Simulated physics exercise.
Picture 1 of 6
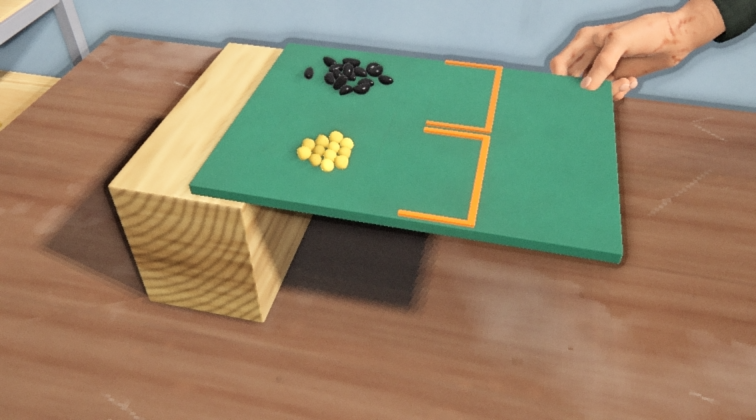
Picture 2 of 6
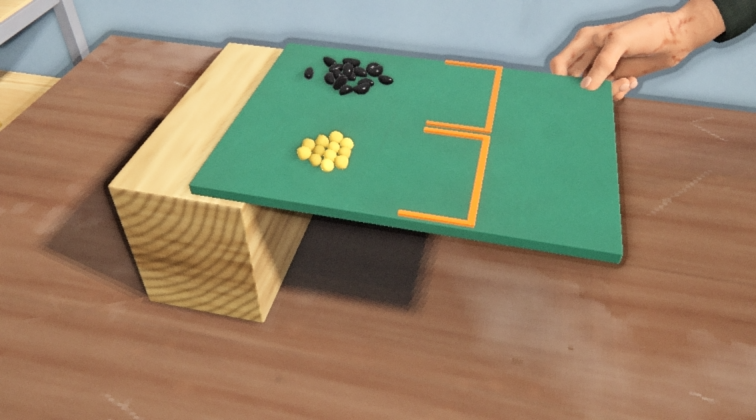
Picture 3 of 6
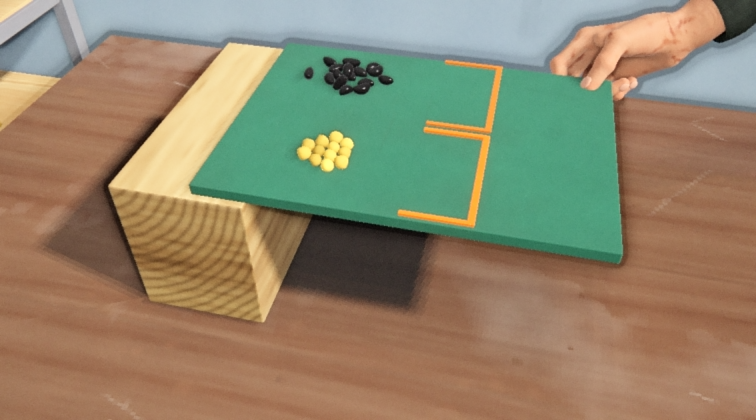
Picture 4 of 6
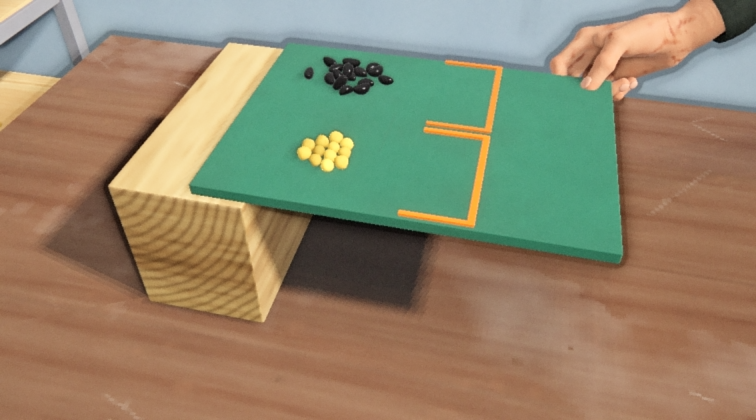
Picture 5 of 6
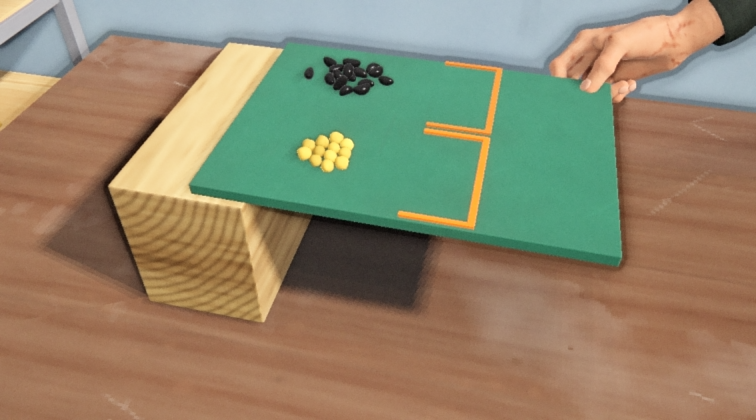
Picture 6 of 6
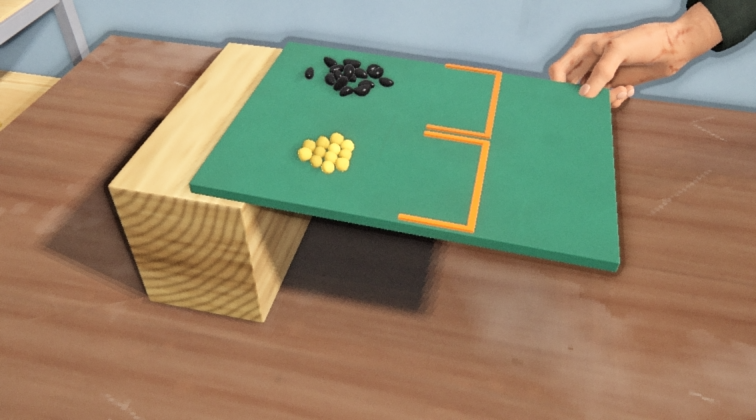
To begin with, a green board lies level with one end on a wooden block and a hand at its right end, holding a heap of yellow balls and a heap of black beans before orange bars. Then the hand lowers that end very slightly, while both heaps stay still.
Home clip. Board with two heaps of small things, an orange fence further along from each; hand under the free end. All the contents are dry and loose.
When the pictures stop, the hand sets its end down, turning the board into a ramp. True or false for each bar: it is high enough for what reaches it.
Near batch: False, it gets over. Far batch: False, it gets over.
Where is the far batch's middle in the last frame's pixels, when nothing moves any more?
Its centre settles around (645, 269).
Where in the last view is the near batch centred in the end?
At roughly pixel (735, 345).
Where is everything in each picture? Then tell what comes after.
The first picture shows held end of the board at (608, 249), level; block at (245, 172), tall, over half the board's length; near batch at (333, 148), a few puffed corn balls; far batch at (349, 76), a few black beans; near bar at (479, 178), much lower than a piece; far bar at (494, 98), much lower than a piece.
The second picture shows held end of the board at (608, 249), level; far batch at (349, 76).
The third picture shows held end of the board at (608, 249), level; near batch at (333, 148).
The fourth picture shows held end of the board at (608, 249), level; far batch at (349, 76).
The fifth picture shows held end of the board at (607, 251), level; near batch at (333, 148).
The sixth picture shows held end of the board at (605, 257), down by 2°; block at (245, 172); near batch at (334, 149), not moving; far batch at (350, 77), not moving; near bar at (479, 183); far bar at (494, 103).
Then, 0.61 s past the last view, board sloping at 13°; near batch on its way down; far batch where it was.
Then, 1.27 s past the last view, board sloping at 25°; near batch about two thirds past its bar; far batch on its way down.
Then, 2.05 s past the last view, board resting at 31°; near batch most past its bar; far batch most past its bar.
Finally, board resting at 31°; near batch most past its bar; far batch most past its bar.
